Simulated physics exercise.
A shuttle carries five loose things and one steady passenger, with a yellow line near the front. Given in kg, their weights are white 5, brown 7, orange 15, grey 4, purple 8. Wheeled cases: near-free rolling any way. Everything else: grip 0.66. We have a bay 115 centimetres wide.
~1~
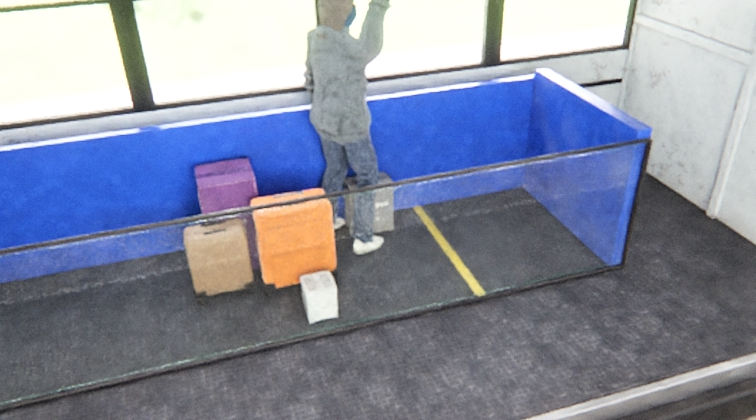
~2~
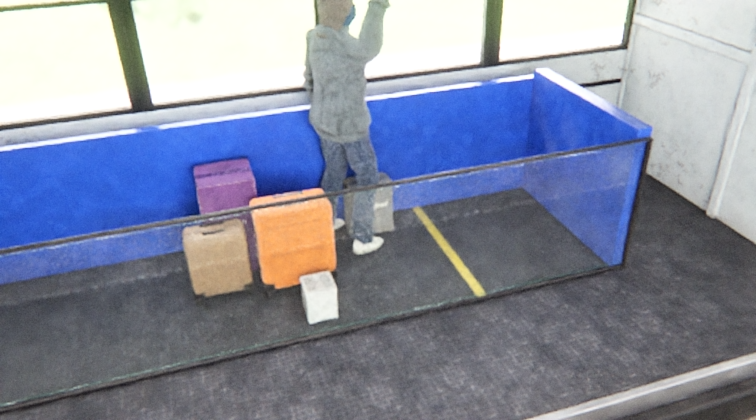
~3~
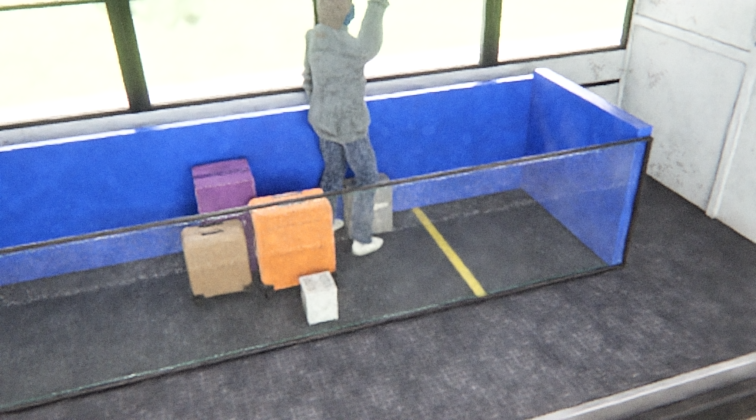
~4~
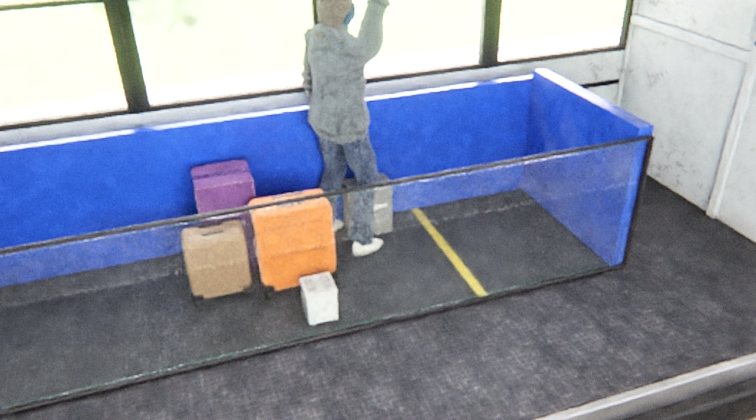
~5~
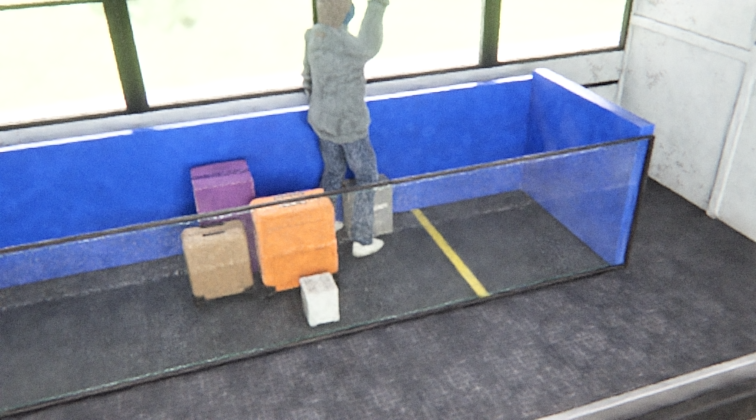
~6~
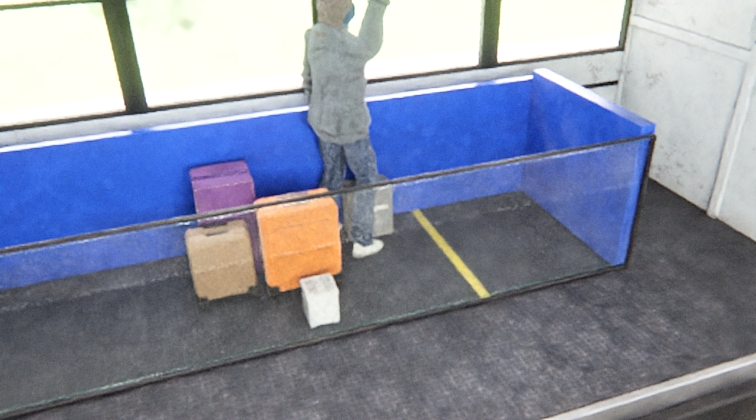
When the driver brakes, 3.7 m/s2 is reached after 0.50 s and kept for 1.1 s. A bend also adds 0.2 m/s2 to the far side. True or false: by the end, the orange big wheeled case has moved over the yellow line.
True.
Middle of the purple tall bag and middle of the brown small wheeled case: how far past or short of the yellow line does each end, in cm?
Purple tall bag: 140 cm short; brown small wheeled case: 70 cm past.
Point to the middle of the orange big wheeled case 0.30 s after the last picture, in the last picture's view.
Around (335, 236).
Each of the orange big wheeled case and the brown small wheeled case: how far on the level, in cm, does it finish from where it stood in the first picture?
Orange big wheeled case: 170; brown small wheeled case: 220.
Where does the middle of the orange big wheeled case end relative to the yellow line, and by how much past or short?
Close to 65 centimetres past it.
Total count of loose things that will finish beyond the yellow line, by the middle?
2.
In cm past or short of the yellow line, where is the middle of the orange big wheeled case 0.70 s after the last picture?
Around 10 cm shy of the mark.
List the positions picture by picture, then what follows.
Orange big wheeled case (295, 242), white tub (319, 297), in the first picture.
Orange big wheeled case (294, 243), white tub (319, 297), in the second picture.
Orange big wheeled case (294, 243), white tub (319, 298), in the third picture.
Orange big wheeled case (294, 244), white tub (319, 299), in the fourth picture.
Orange big wheeled case (296, 244), white tub (320, 300), in the fifth picture.
Orange big wheeled case (299, 244), white tub (320, 300), in the sixth picture.
Then, 0.30 s after the last picture the orange big wheeled case is 77 cm short of the yellow line, tilted 0°, near (335, 236) in the last picture's view; the white tub 97 cm short of the yellow line, tilted 0°.
Then, 0.70 s after the last picture the orange big wheeled case is 8 cm short of the yellow line, tilted 0°, near (442, 219) in the last picture's view; the white tub 97 cm short of the yellow line, tilted 0°.
Then, 1.20 s after the last picture the orange big wheeled case is 64 cm past the yellow line, tilted 0°, near (543, 200) in the last picture's view; the white tub 97 cm short of the yellow line, tilted 0°.
At rest, white tub stops short of the yellow line; brown small wheeled case crosses the yellow line; orange big wheeled case crosses the yellow line; grey carton stops short of the yellow line; purple tall bag stops short of the yellow line.
